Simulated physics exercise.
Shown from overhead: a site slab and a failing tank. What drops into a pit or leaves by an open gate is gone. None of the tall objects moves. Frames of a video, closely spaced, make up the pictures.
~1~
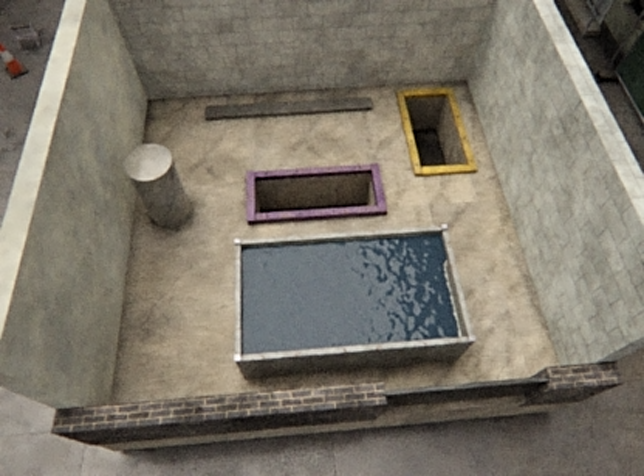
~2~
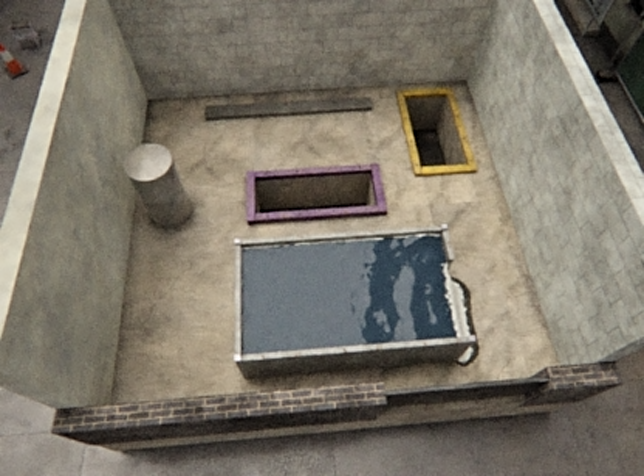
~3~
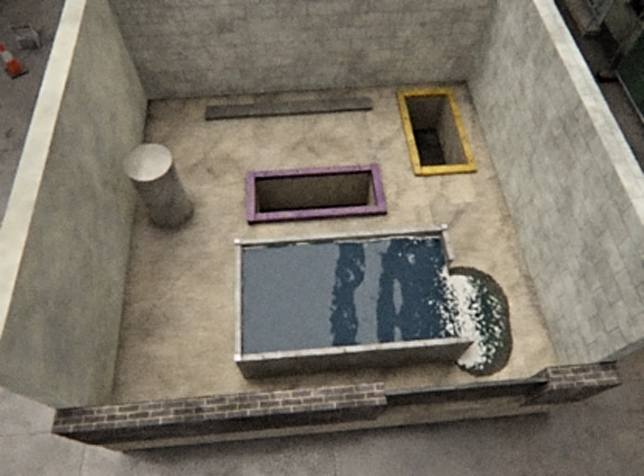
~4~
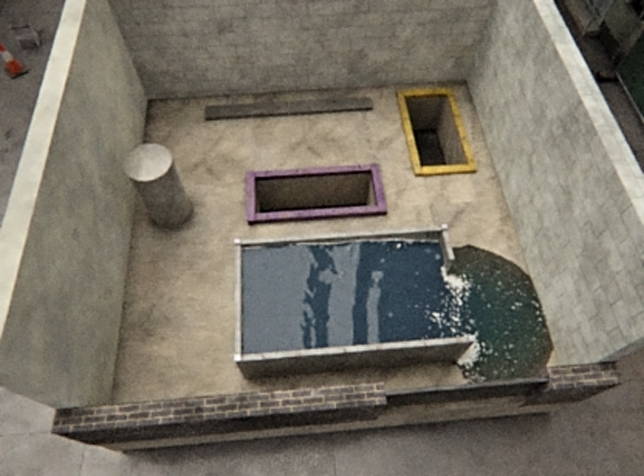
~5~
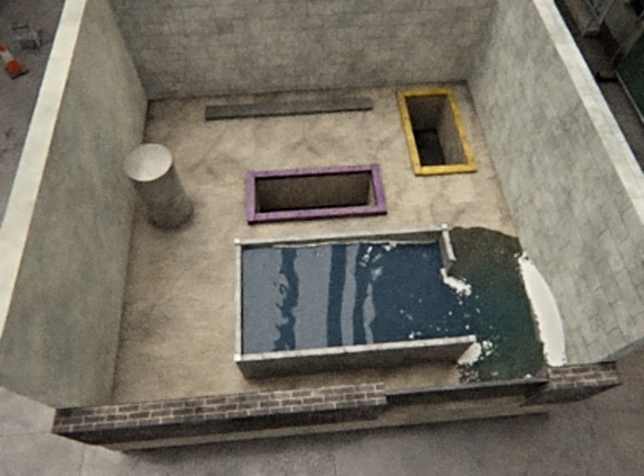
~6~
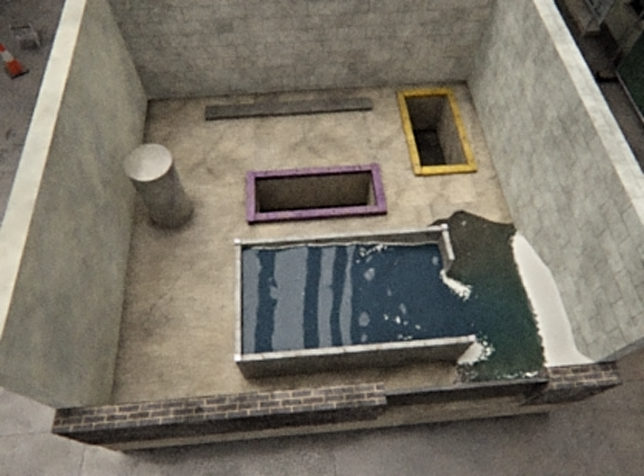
A walled site slab with pale block walls and a low brick edge in front is seen from overhead by a still camera. A grey cylinder stands at left, a dark strip lies at the back, a purple-framed pit sits mid-slab, a yellow-framed pit at upper right, and a water-filled tank in front. Water pours from the tank's right side, spreads to the right wall, then creeps backward along the slab.
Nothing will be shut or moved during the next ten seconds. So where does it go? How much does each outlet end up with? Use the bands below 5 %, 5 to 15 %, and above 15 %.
Once it settles, the gate ends up with below 5 %, the purple pit ends up with below 5 %, the yellow pit ends up with above 15 %.
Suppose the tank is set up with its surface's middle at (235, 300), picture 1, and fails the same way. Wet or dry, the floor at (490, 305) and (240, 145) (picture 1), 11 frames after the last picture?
Going point by point, I get drenched then high and dry.
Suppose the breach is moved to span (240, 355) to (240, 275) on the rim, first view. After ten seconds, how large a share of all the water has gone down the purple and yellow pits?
I'd say the purple pit gets around 4 percent and the yellow pit around 8 percent.
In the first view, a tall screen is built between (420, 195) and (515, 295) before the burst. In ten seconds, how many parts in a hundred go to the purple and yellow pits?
Parts in a hundred: Purple 2, yellow 6.
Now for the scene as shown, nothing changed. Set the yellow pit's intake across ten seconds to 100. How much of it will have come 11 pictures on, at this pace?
Roughly 10 percent.
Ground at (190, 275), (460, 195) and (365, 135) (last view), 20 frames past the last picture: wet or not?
Spared, soaked, soaked.
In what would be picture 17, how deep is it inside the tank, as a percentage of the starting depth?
Roughly 54 %.
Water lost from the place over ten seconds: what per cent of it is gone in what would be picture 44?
Close to 80 per cent, I'd say.
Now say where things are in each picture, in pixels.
In the first picture, still water in the open tank at (348, 291).
In the second picture, water pours out at (448, 312) and has run to a hidden place.
In the third picture, the front is at (494, 287), out from the gap at (447, 313).
In the fourth picture, the front is at (534, 288), out from the gap at (447, 314).
In the fifth picture, the front is at (520, 246), out from the gap at (447, 314).
In the sixth picture, the front is at (514, 228), out from the gap at (447, 314).
A moment on, water covers 15 % of the floor; the gate 0 %, the purple pit 0 %, the yellow pit 0 %.
Next, water covers 30 % of the floor; the gate 0 %, the purple pit 0 %, the yellow pit 2 %.
Then, water covers 50 % of the floor; the gate 0 %, the purple pit 0 %, the yellow pit 10 %.
Later, water covers 85 % of the floor; the gate 0 %, the purple pit 1 %, the yellow pit 18 %.
In the end, water covers 95 % of the floor; the gate 0 %, the purple pit 2 %, the yellow pit 23 %.
